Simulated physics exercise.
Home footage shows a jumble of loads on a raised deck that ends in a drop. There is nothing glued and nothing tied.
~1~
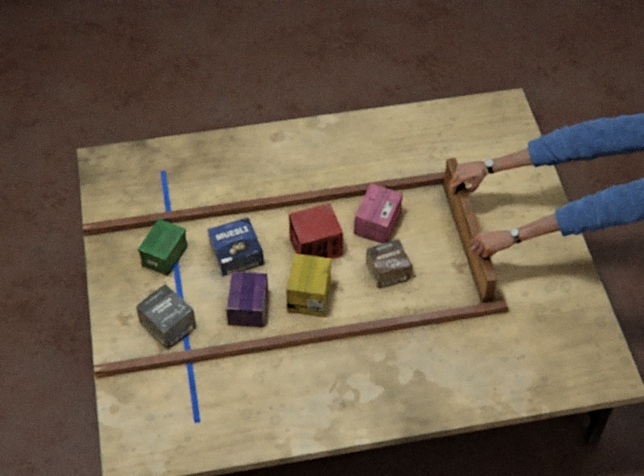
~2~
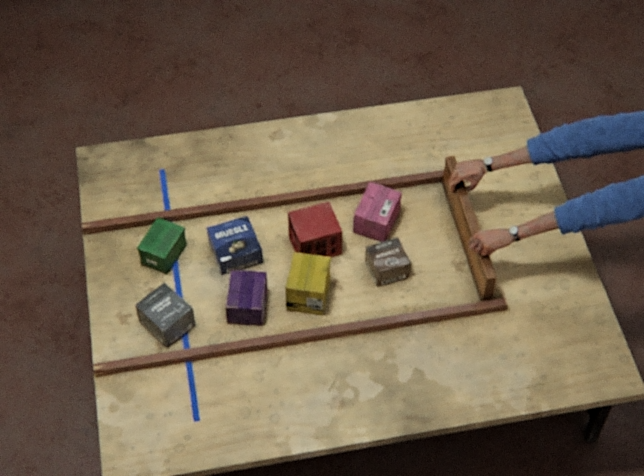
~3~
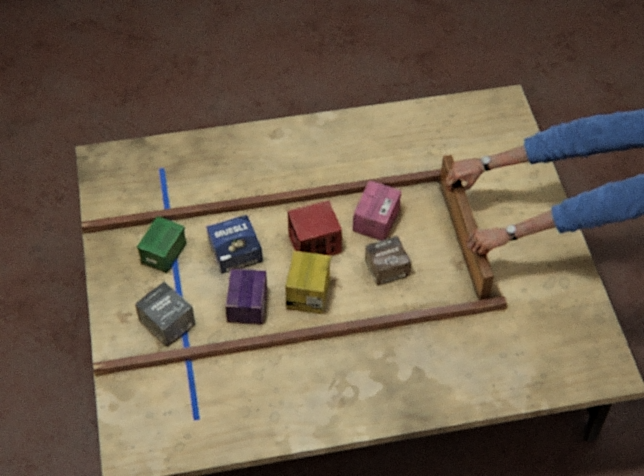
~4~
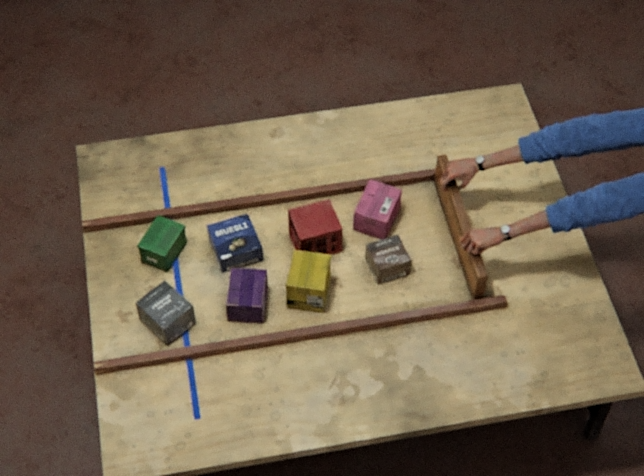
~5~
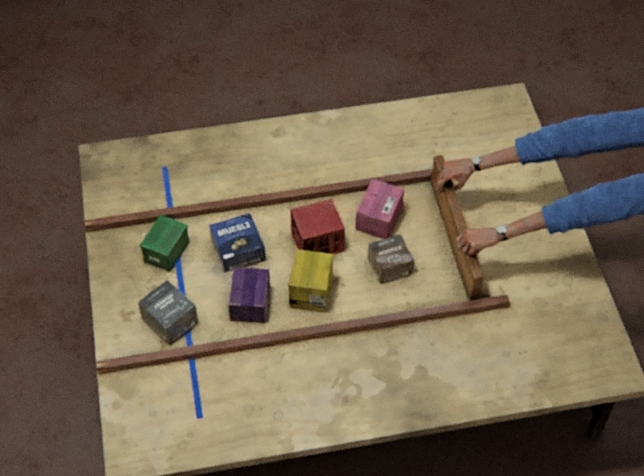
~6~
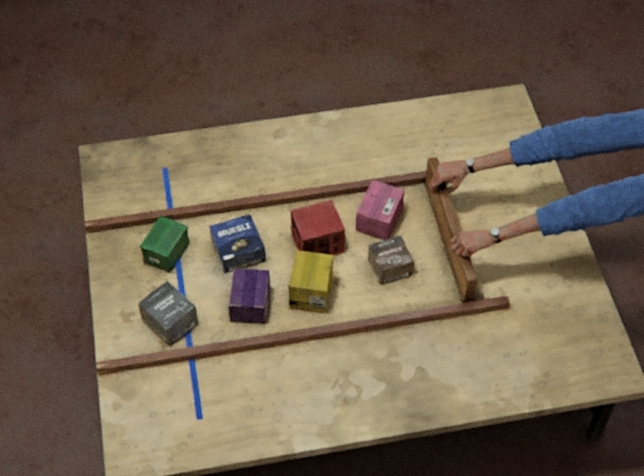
On a wooden table, two hands slide a plank slightly left toward eight scattered, unmoving boxes.
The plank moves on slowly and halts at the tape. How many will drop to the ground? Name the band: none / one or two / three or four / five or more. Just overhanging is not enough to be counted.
The drop will claim three or four of them.
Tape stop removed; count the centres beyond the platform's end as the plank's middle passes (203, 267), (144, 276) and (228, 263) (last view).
Taking the places in turn, the counts are 2, 5 and 1.
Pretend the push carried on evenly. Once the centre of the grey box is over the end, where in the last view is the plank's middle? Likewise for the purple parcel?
Approx. (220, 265) for the first, approx. (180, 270) for the second.
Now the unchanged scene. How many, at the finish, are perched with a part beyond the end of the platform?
Answer: 1.
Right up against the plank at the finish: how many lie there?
That comes to 2.
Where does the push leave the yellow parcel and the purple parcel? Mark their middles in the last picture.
You'll find the yellow parcel at roughly (132, 318) and the purple parcel at roughly (96, 336).
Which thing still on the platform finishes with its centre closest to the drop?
That's the purple parcel.
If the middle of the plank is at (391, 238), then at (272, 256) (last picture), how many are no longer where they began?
2 at one spot and 8 at the other.
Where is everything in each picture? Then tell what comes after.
Grey box (166, 316); green tote (163, 248); blue box (236, 247); plank (469, 230); tape (179, 287), in the first frame.
Green tote (163, 246); pink box (377, 212), in the second frame.
Blue box (234, 244); brown box (388, 261), in the third frame.
Grey box (166, 313); plank (459, 227), in the fourth frame.
Green tote (165, 244); yellow parcel (311, 281), in the fifth frame.
Grey box (169, 313); green tote (165, 245); blue box (238, 243); plank (450, 229); tape (181, 284), in the sixth frame.
Soon after, none off yet; grey box at rest near (169, 313); green tote at rest near (165, 245); blue box at rest near (238, 243).
After that, none off yet; grey box displaced a little near (150, 318); green tote displaced about its own width near (126, 253); blue box displaced about its own width near (165, 249).
In the end, the number that fall off is three or four; gone, blue box, green tote and grey box.
